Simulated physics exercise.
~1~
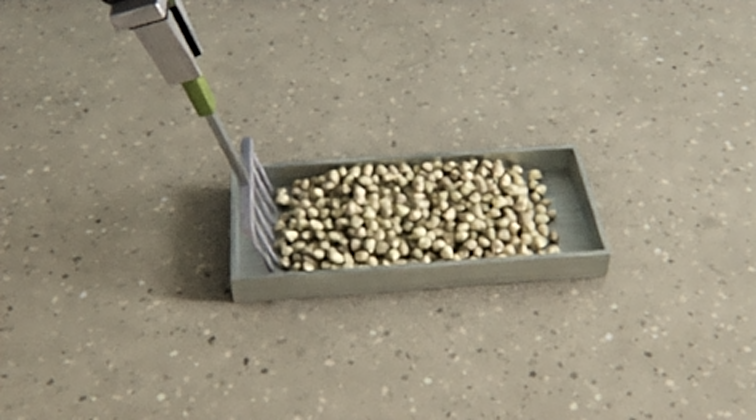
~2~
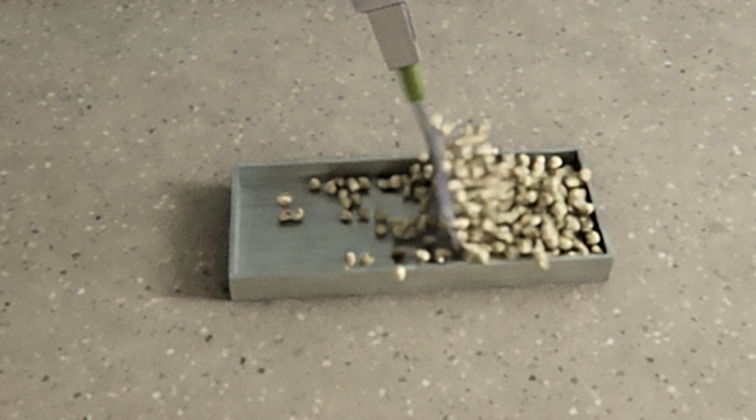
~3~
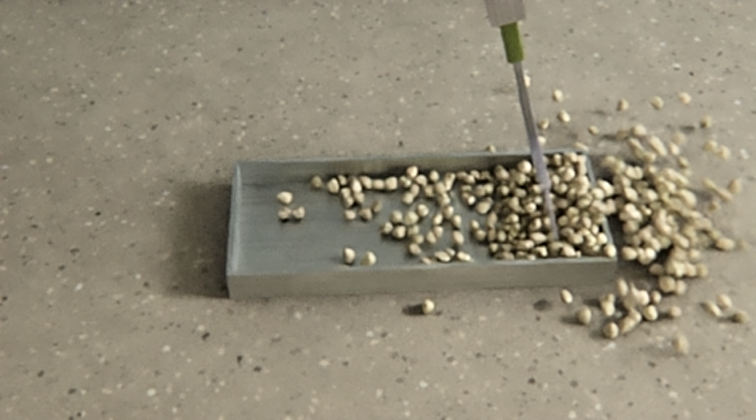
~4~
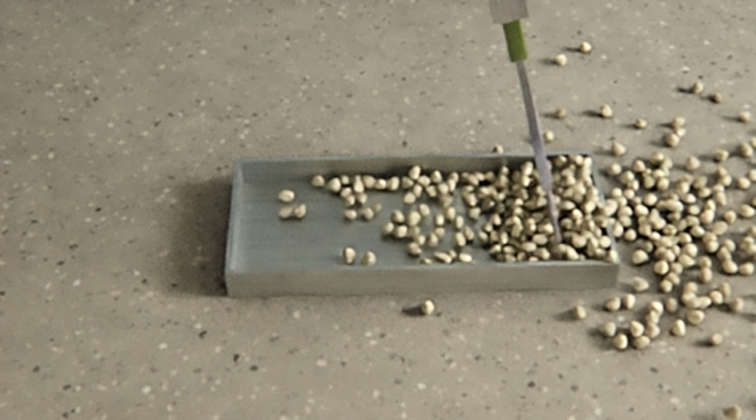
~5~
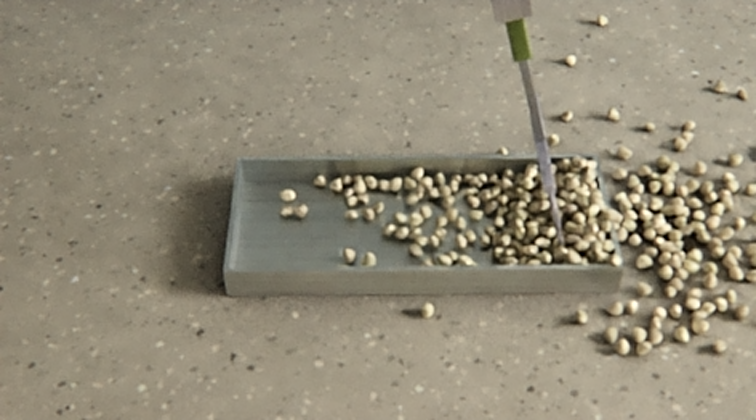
On a speckled grey surface, a machine-held rake sweeps dried beans rightward through a shallow tray, spilling many over the far end.
